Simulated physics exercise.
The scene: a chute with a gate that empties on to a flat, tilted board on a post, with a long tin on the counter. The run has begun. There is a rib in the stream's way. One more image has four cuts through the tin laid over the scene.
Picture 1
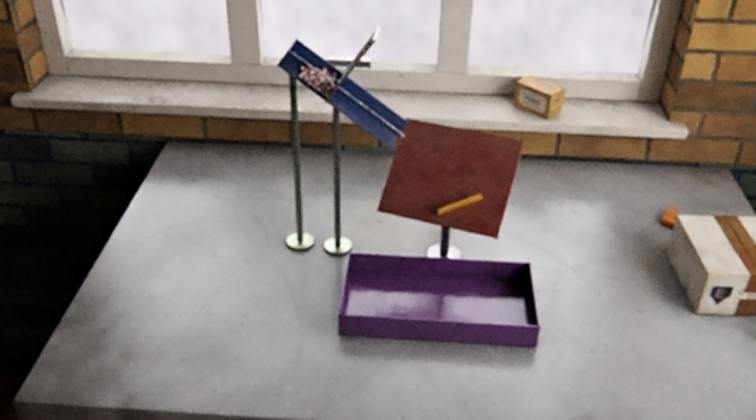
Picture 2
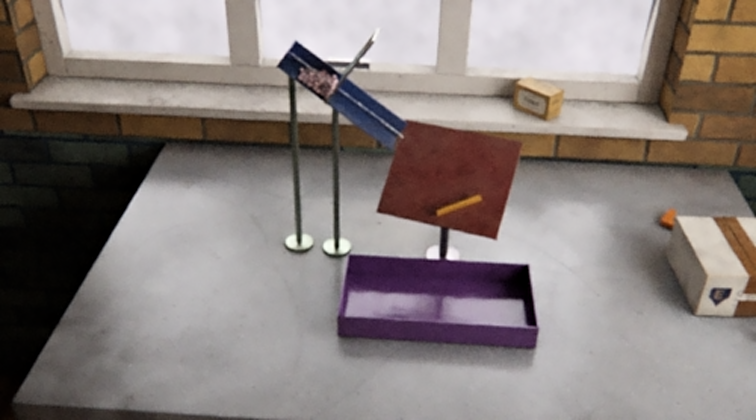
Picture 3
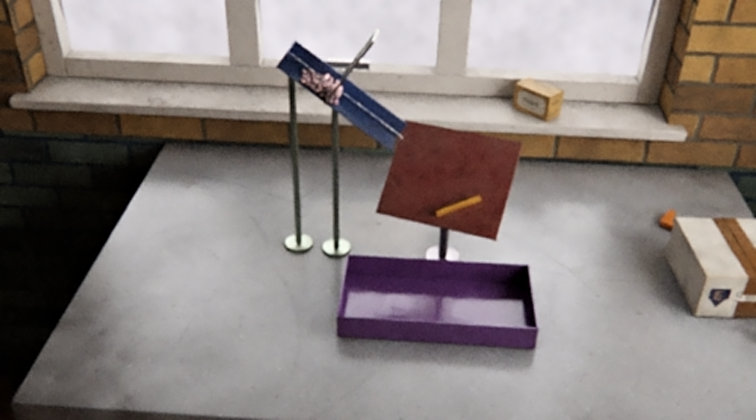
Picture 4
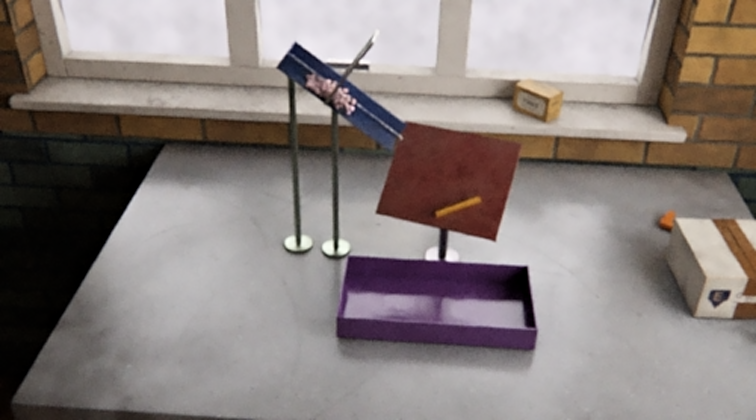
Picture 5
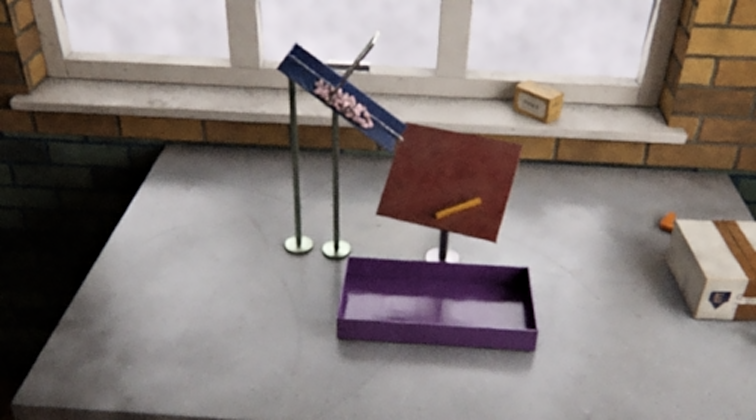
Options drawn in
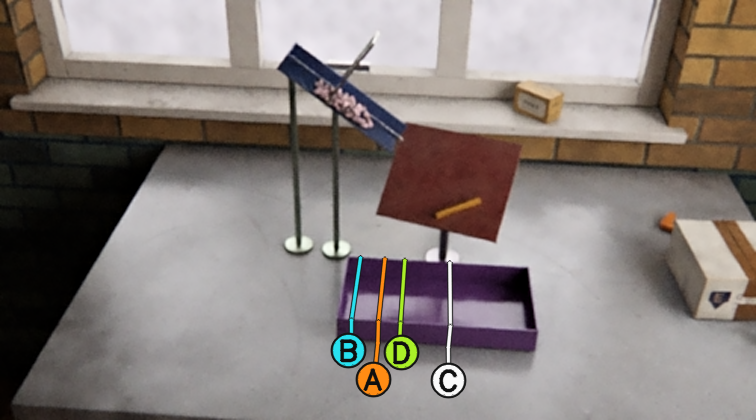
Small pinkish beads slide down a blue chute toward a tilted dark red board.
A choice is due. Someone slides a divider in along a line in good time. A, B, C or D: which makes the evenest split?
D.
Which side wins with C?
The left side.
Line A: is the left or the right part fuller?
More lands on the right.
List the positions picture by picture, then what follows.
Load behind the gate at (321, 78), sugar pearls; lip of the chute at (395, 143), sloping gently, in the first frame.
Middle of the board at (449, 177), tilted fairly steeply; middle of its low edge at (435, 225); of its high edge at (463, 130), in the second frame.
Front corners of the tin at (338, 316) and (538, 328), empty; front of the load at (336, 102), in the third frame.
Middle of the load at (334, 92); its front at (352, 109), about a third of the way to the lip; rib from (480, 197) to (436, 213), in the fourth frame.
Middle of the load at (346, 103); its front at (370, 125), about two thirds of the way to the lip, in the fifth frame.
On the marked copy, line A crosses the front rim at (378, 320); line B crosses the front rim at (351, 319); line C crosses the front rim at (450, 325); line D crosses the front rim at (400, 322).
If A is chosen, of what is caught, a small part on the left of the divider, nearly all on the right.
If B is chosen, of what is caught, a stray few on the left of the divider, nearly all on the right.
If C is chosen, of what is caught, most on the left of the divider, a small part on the right.
If D is chosen, of what is caught, about half on the left of the divider, about half on the right.
